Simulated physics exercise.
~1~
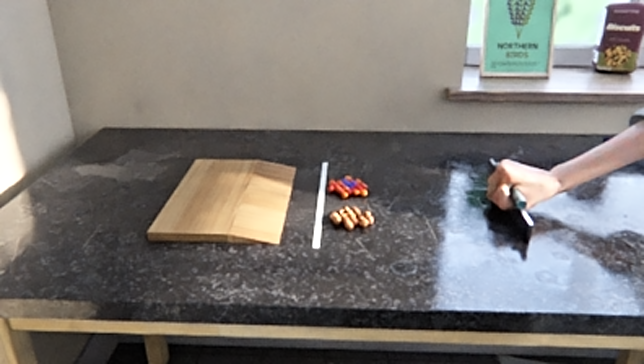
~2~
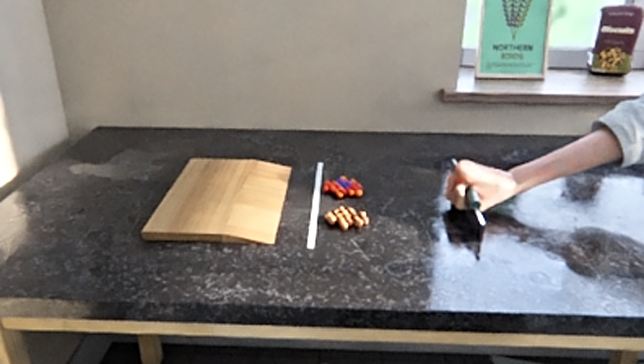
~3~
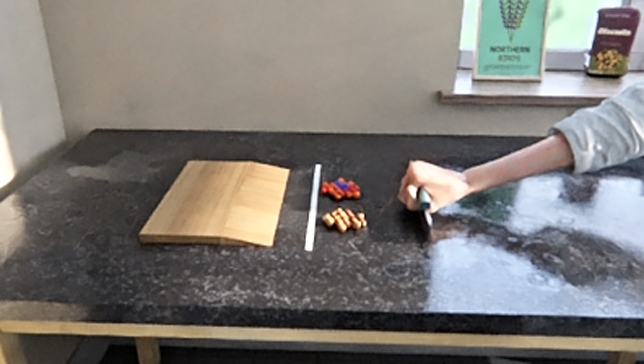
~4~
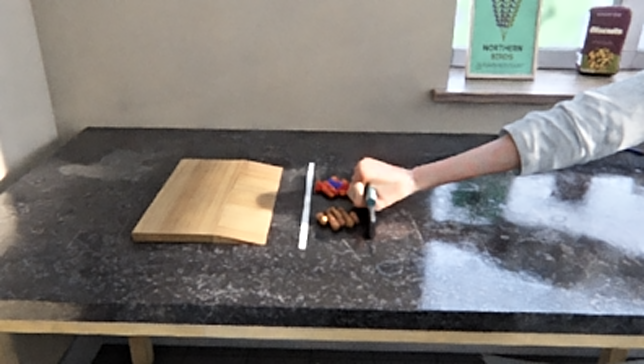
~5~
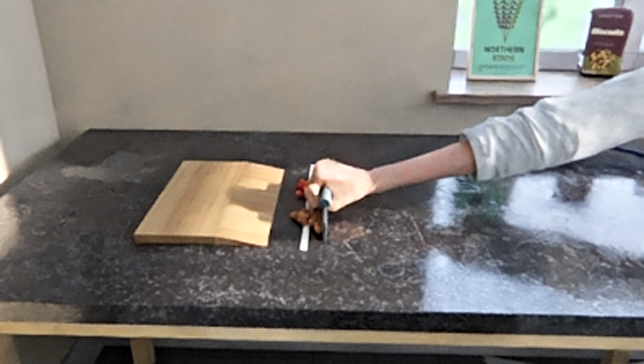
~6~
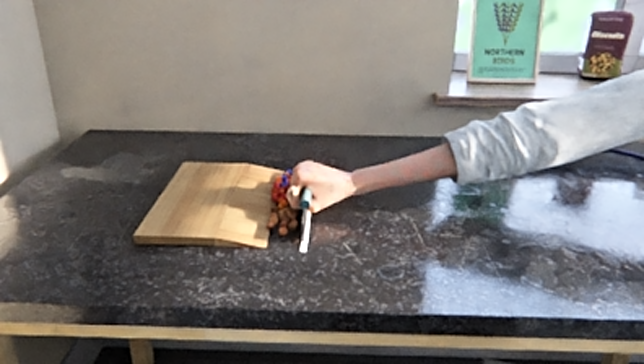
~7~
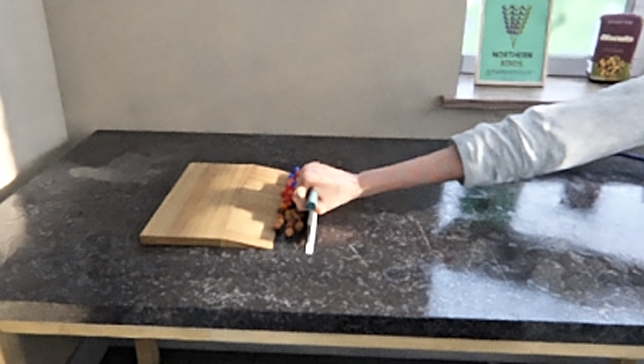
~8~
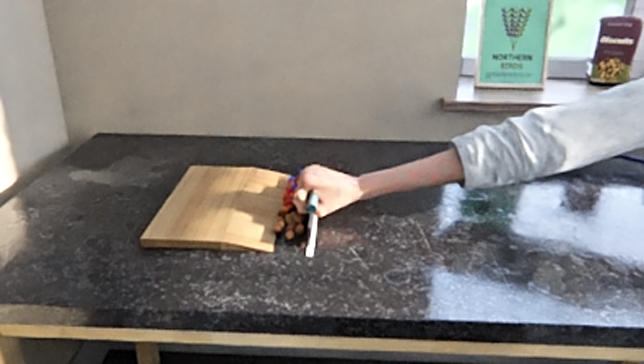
A hand sweeps two small heaps left with a scraper, stopping just short of a board.
